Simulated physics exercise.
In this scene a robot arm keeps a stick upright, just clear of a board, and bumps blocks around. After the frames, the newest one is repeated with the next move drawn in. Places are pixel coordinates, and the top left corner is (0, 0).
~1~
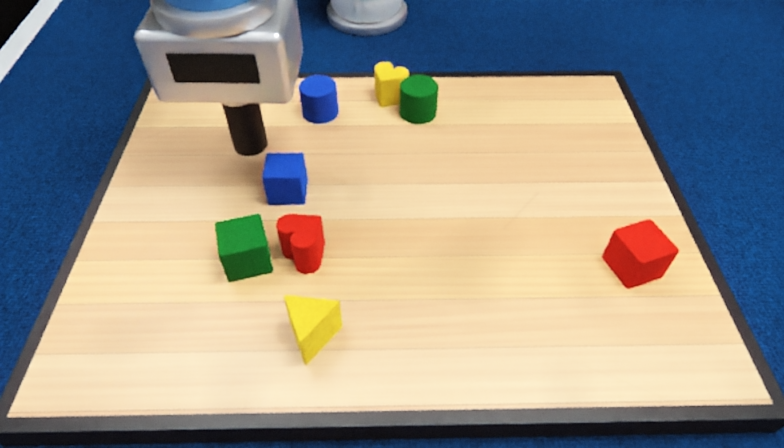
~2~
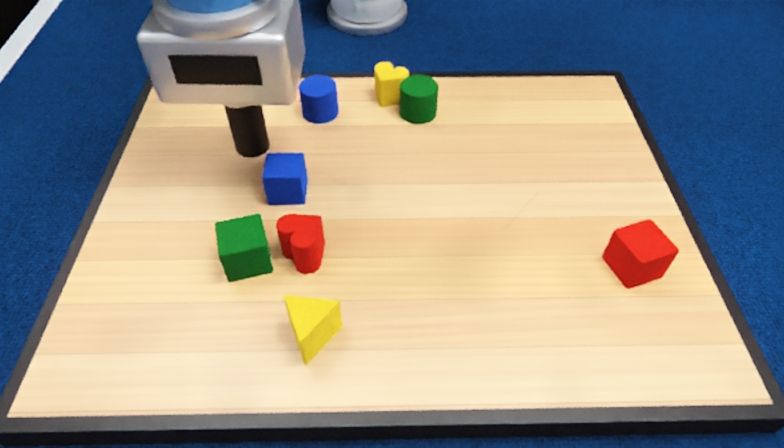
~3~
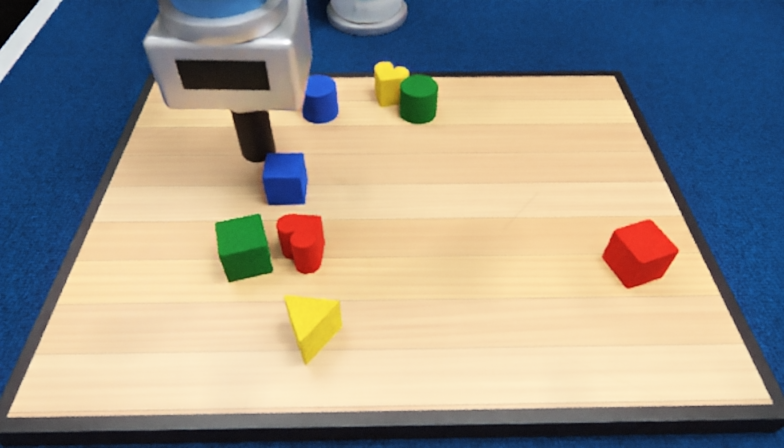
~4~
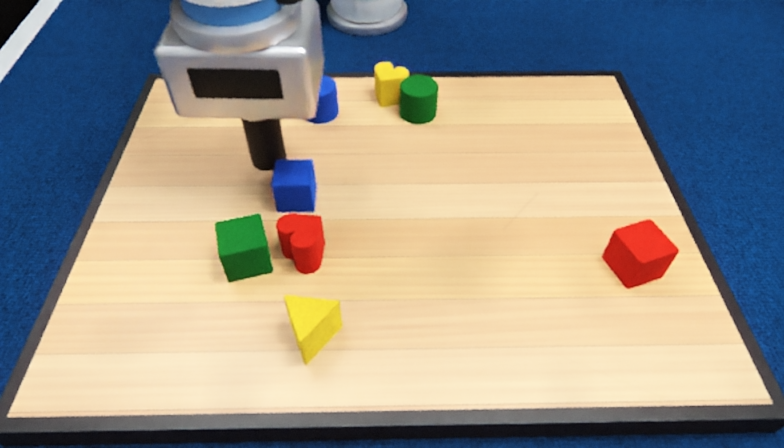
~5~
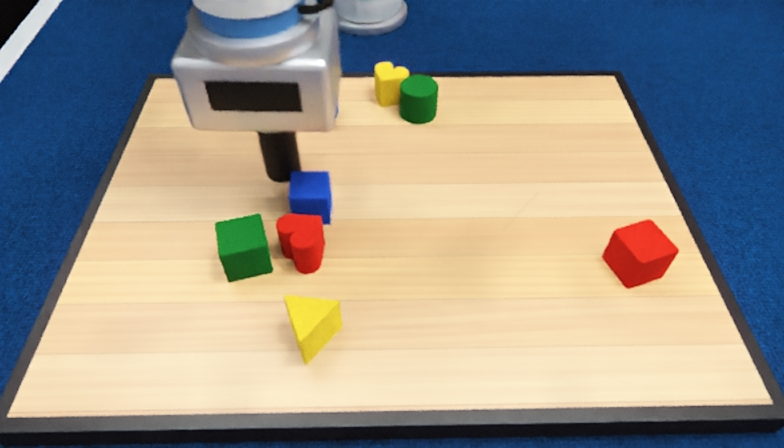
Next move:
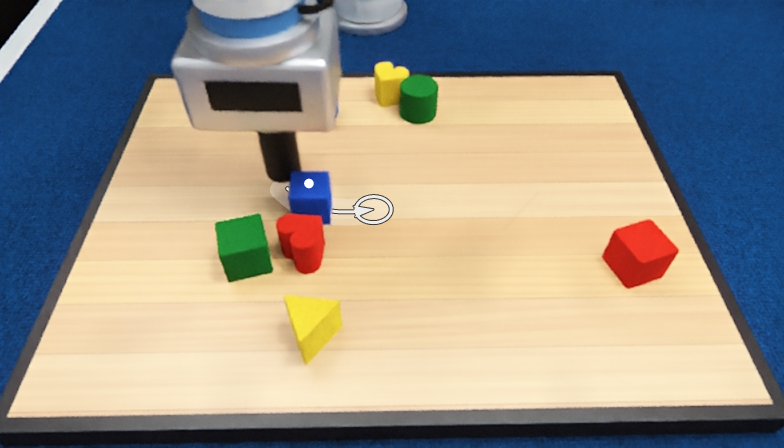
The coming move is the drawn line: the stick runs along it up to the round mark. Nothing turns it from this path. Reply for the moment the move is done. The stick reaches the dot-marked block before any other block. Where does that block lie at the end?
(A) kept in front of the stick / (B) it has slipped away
Choice B: It has slipped away.
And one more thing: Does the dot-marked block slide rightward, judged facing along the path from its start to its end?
Yes.
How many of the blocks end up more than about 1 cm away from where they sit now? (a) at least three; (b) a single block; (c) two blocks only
b.
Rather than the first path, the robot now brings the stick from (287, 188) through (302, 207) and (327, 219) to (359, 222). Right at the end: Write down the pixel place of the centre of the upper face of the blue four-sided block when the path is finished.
My best guess is (387, 221).
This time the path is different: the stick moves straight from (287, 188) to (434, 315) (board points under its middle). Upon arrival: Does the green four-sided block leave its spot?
No, that is not what happens.
The line goes from (287, 188) over (309, 204) and (340, 212) to (374, 209); the dot is on the blue four-sided block.
On the path given first. Halfway along, stick at (324, 193); red heart at (302, 232), turned 20° clockwise; blue four-sided block at (346, 210), turned 15° clockwise.
At the end, stick at (373, 192); green four-sided block unmoved; red heart at (302, 232), turned 20° clockwise; blue four-sided block at (362, 216), turned 60° clockwise.
